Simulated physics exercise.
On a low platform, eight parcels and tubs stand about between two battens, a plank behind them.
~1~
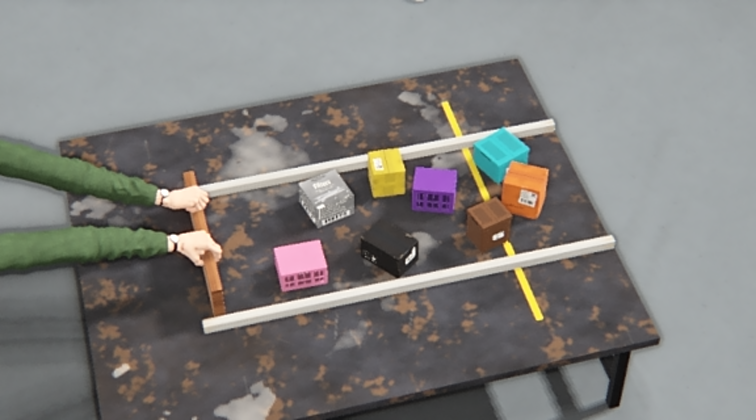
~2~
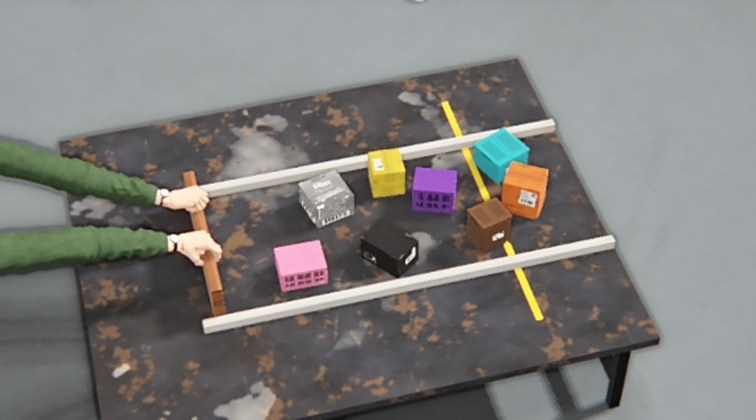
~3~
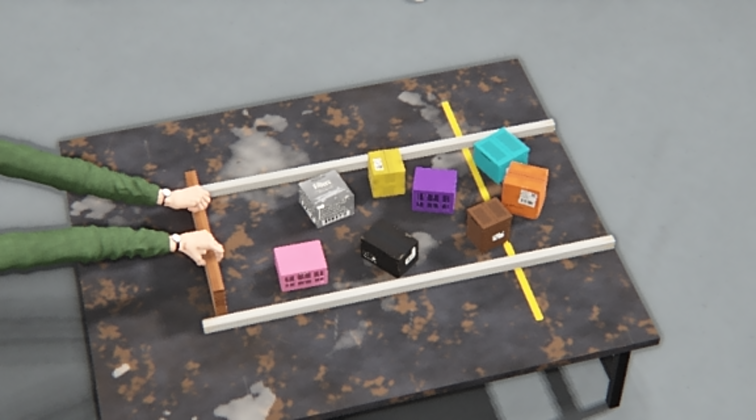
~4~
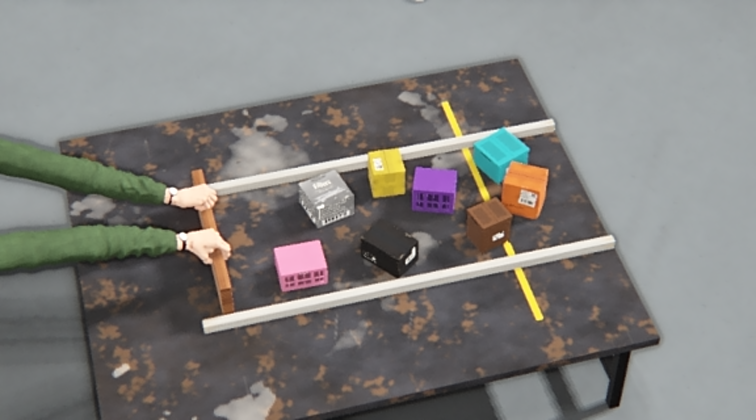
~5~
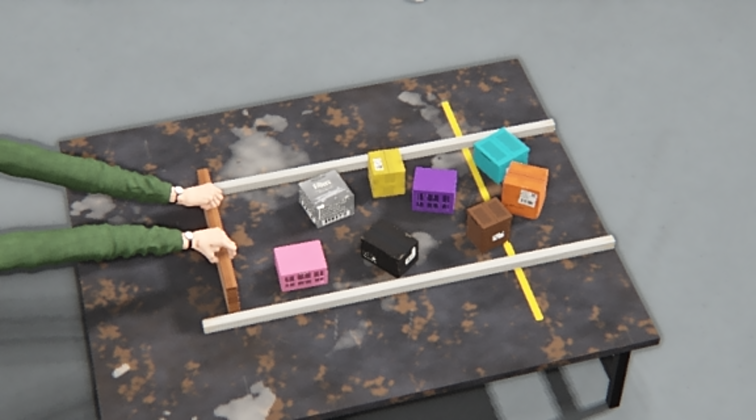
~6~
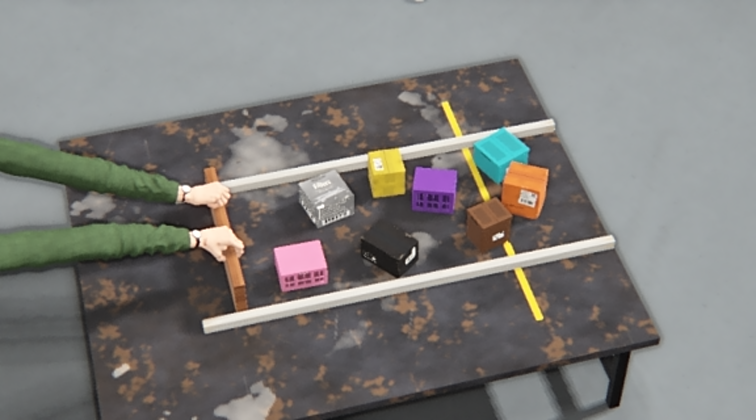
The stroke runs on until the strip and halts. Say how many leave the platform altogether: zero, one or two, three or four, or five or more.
My prediction is no fallers.
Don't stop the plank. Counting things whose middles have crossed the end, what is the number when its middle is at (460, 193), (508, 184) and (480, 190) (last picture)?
Place by place, 0, 3 and 0.
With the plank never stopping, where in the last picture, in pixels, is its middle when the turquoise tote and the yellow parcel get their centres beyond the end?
The middle is at (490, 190) when it's the turquoise tote, and at (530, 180) when it's the yellow parcel.
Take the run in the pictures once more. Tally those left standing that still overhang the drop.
The count is 3.
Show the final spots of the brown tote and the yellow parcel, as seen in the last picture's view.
First at (595, 207); second at (523, 141).
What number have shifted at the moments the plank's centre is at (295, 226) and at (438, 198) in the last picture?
At the first spot 1, then 8.
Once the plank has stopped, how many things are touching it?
Counting them up gives 2.
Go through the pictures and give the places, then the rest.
The first frame shows orange parcel (524, 190); turquoise tote (500, 156); brown tote (489, 226); plank (204, 244); tape (489, 203).
The second frame shows turquoise tote (500, 156); black parcel (390, 249).
The third frame shows brown tote (489, 226); pink crate (301, 266).
The fourth frame shows orange parcel (524, 190); plank (212, 242).
The fifth frame shows turquoise tote (500, 156); yellow parcel (386, 173).
The sixth frame shows orange parcel (524, 190); turquoise tote (500, 156); brown tote (489, 226); plank (226, 240); tape (489, 203).
Soon after, none off yet; orange parcel at rest near (524, 190); turquoise tote at rest near (500, 156); brown tote at rest near (489, 226).
At rest, the number that fall off is zero.
